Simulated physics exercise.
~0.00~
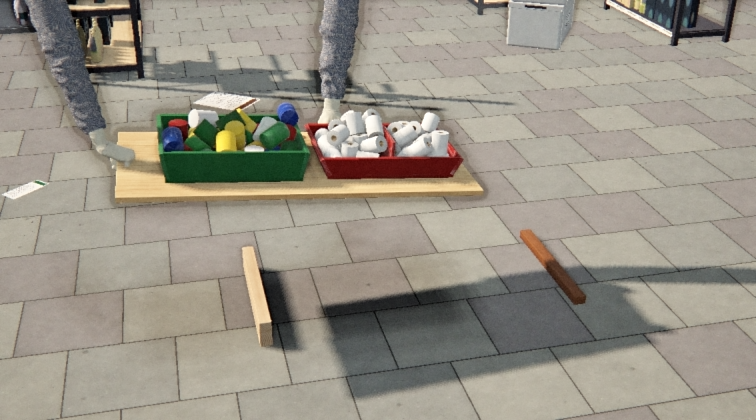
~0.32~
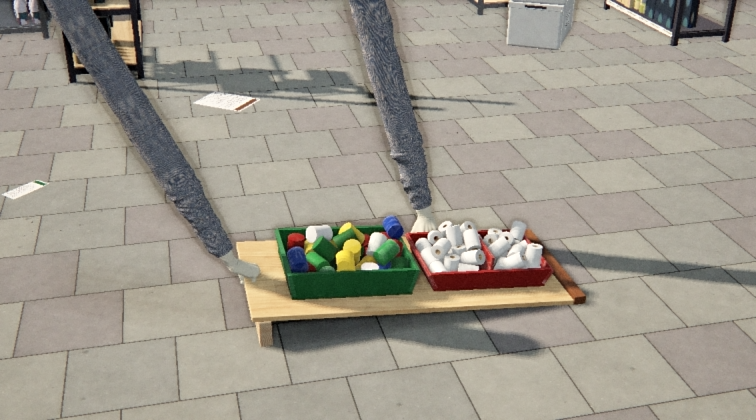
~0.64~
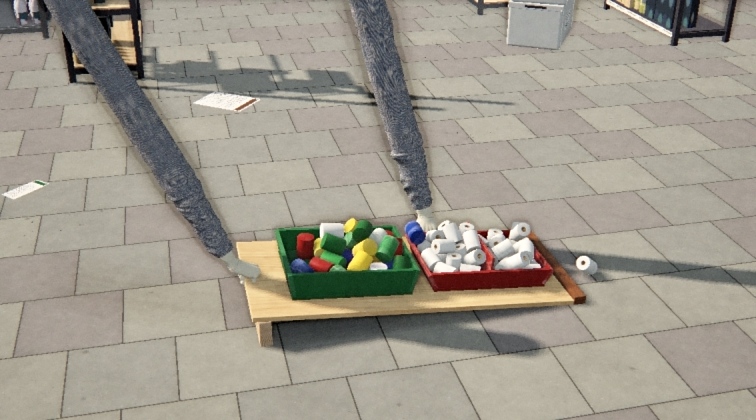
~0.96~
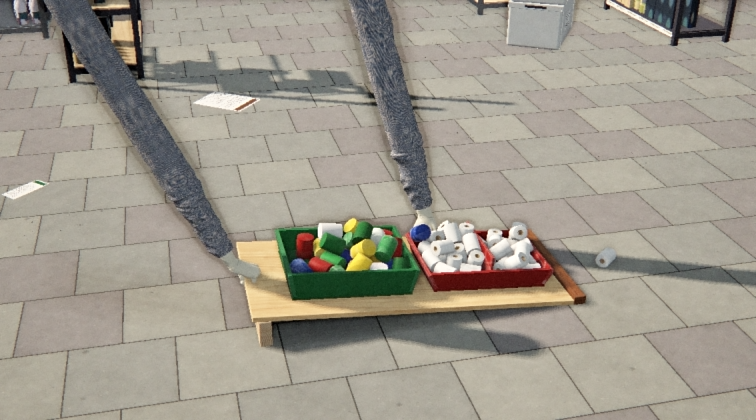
We see two grey arms lower a wooden board holding a green tub of colourful jars and a red tub of white rolls onto wooden strips on paving; the contents shift, a blue jar ends up at the red tub's edge, and one roll lands outside, to the right.
